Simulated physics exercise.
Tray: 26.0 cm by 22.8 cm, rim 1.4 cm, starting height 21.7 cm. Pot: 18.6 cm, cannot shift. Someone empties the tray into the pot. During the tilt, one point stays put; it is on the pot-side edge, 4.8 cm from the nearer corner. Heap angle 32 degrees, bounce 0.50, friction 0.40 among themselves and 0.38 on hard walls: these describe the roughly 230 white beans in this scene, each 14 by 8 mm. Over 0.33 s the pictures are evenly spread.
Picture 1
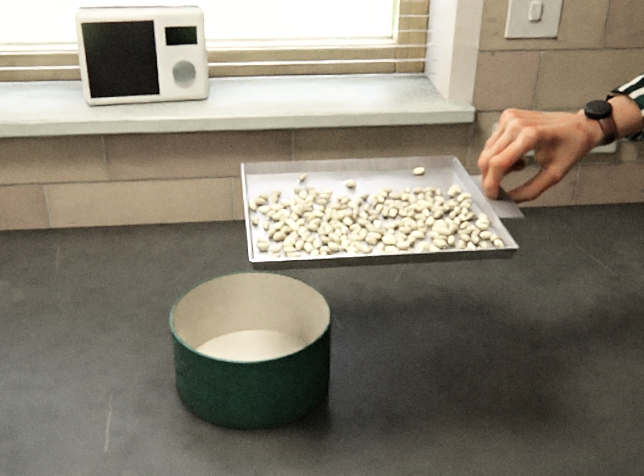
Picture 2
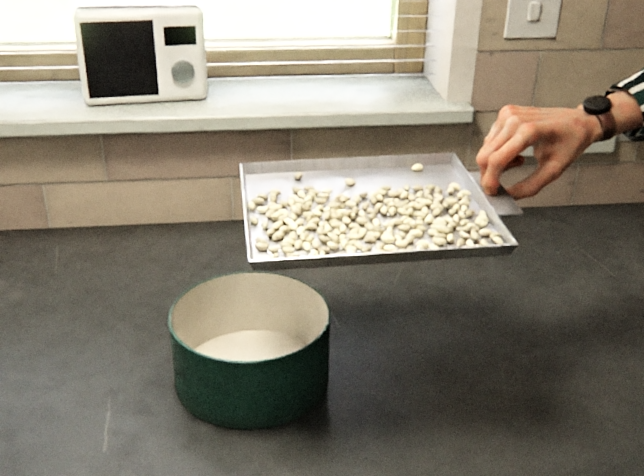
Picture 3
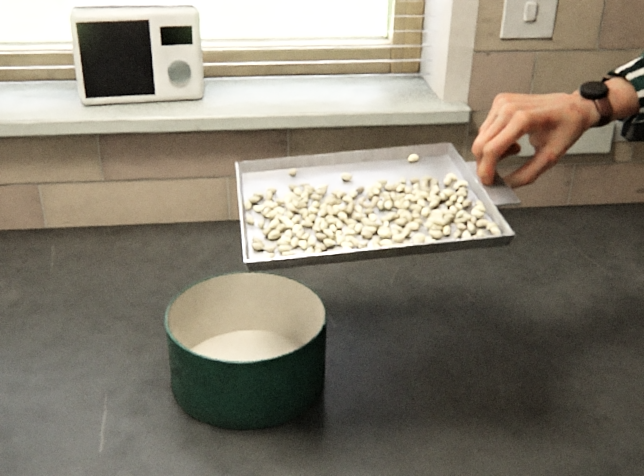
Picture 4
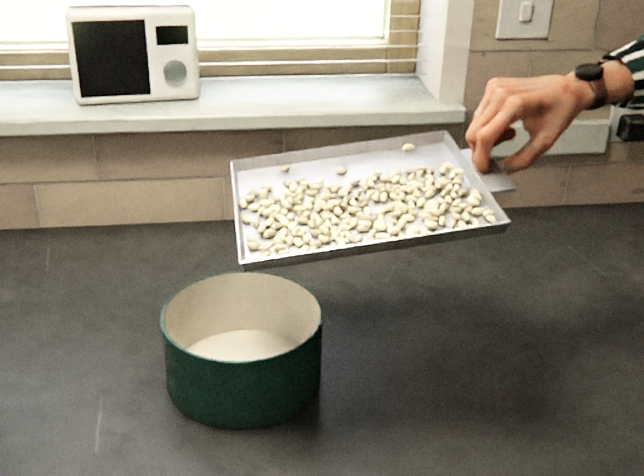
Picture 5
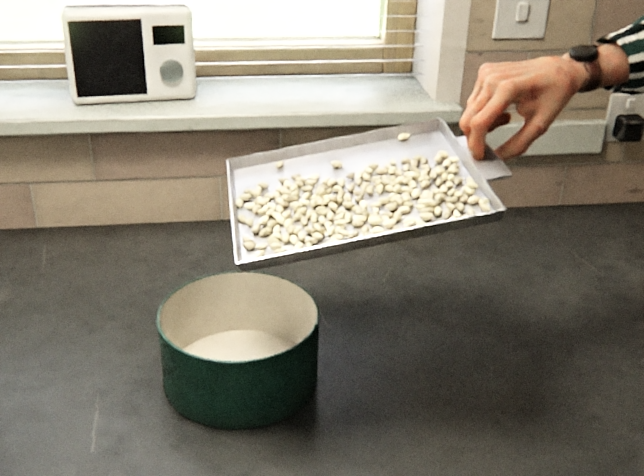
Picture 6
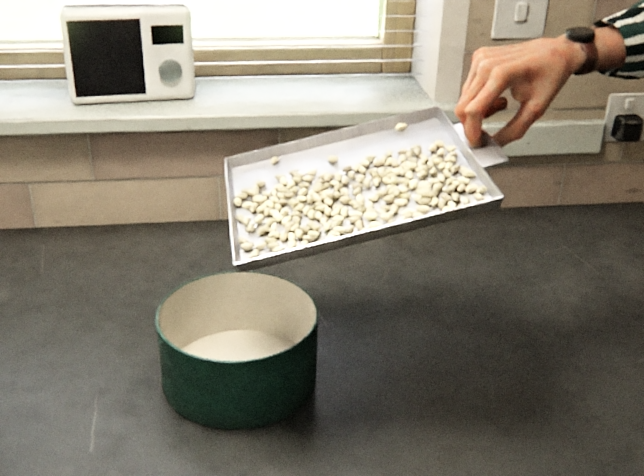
A tray of white beans tilting gradually down to the left above a green pot as a hand raises its right end.
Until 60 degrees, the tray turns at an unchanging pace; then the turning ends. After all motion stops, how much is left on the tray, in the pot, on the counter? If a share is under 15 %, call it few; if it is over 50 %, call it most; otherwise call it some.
I would say tray: Some, pot: Some, counter: Some.
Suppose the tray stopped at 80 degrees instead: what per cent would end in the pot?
Pot share: About 55 per cent.
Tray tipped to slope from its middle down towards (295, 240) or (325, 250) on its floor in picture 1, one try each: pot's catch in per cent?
First try: Around 10 percent; second try: Around 0 percent.
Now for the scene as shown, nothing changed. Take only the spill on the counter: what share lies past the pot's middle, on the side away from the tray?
Share: Close to 80 %.
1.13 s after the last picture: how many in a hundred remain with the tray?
It comes to near 65 per cent.
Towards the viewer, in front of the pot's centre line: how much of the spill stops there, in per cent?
Near 90 in a hundred.
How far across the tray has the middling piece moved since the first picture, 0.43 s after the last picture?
5 cm.
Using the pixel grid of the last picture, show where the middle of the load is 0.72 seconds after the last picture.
Near pixel (249, 210).
Then, 0.43 s after the last picture, tilt 36 degrees; the tray holds 100 %, the pot 0 %.
Then, 0.72 s after the last picture, tilt 50 degrees; the tray holds 95 %, the pot 0 %.
Then, 1.13 s after the last picture, tilt 60 degrees; the tray holds 65 %, the pot 15 %.
In the end, tray 40 %, pot 35 %, counter 25 %.
